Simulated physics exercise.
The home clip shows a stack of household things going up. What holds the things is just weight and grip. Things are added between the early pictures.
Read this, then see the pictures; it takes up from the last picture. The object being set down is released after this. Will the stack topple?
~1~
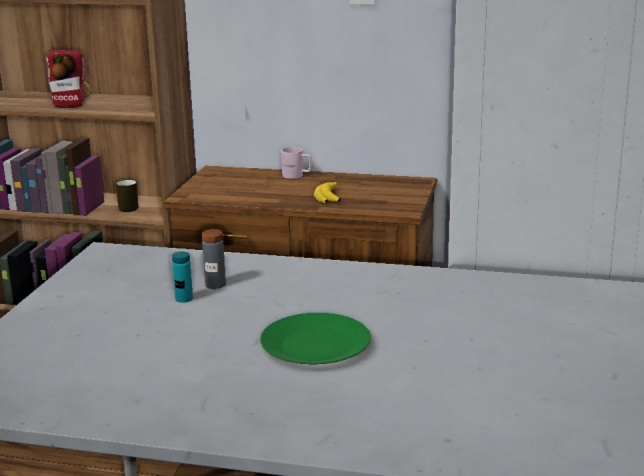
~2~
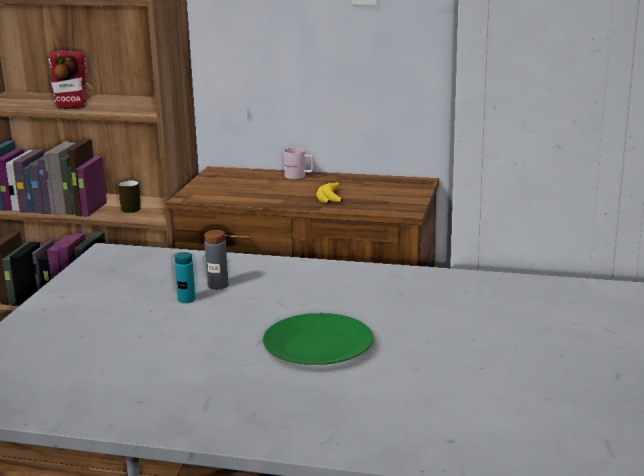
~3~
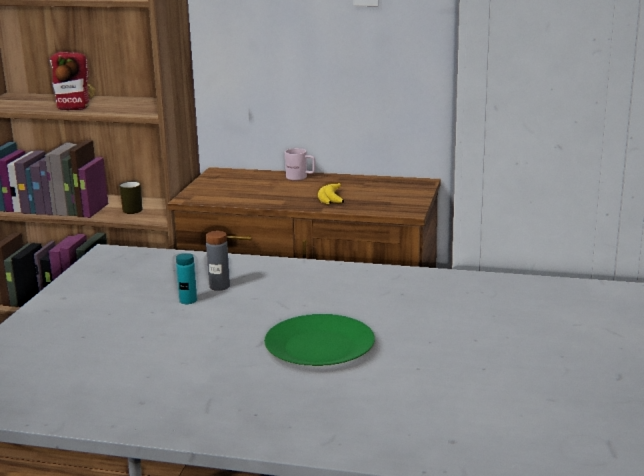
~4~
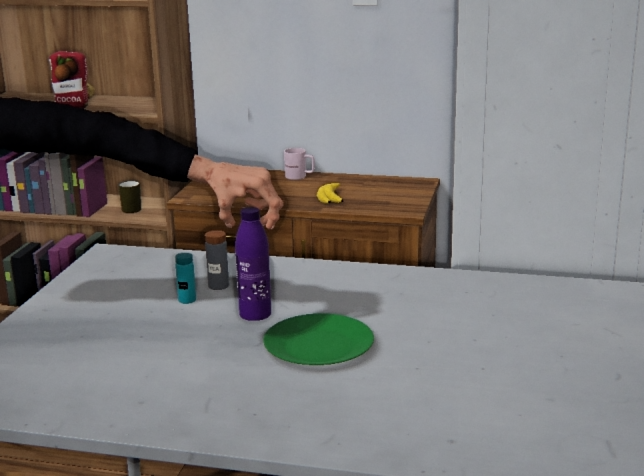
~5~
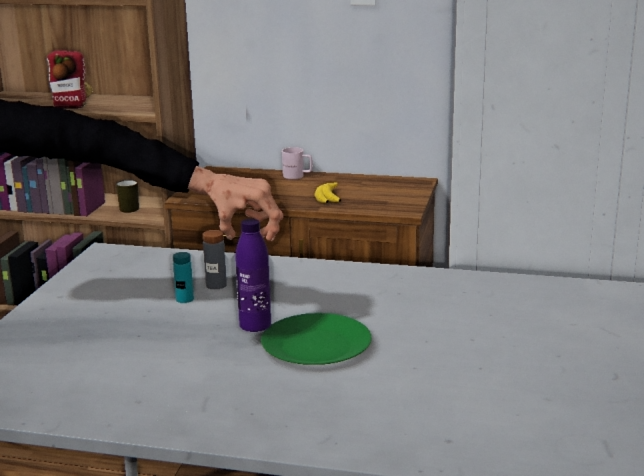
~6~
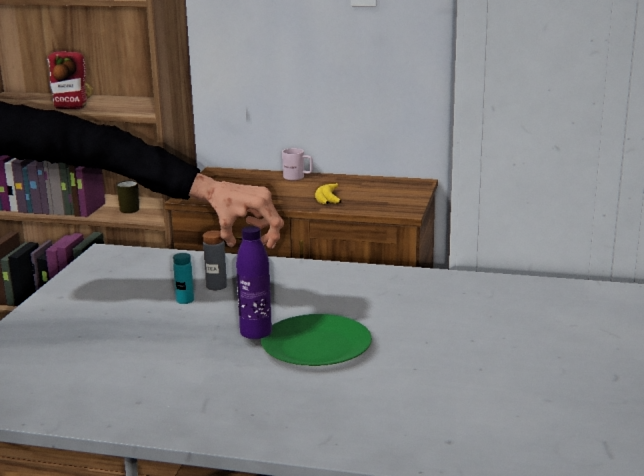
My guess is the pile will not stay put.
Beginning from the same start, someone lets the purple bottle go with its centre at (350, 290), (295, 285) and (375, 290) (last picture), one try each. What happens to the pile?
Well, on the first go it stays steady, on the second it stays steady, and on the third it tumbles down.
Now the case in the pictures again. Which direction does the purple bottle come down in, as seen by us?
Leftwards.
Then, 0.40 s past the last view, purple bottle now fallen.
Then, 0.50 s past the last view, things are still on the move.
Finally, fallen, purple bottle; the other 3 still in place. Final places as the last picture's camera would see them, purple bottle near (186, 322). The pile loses its balance.
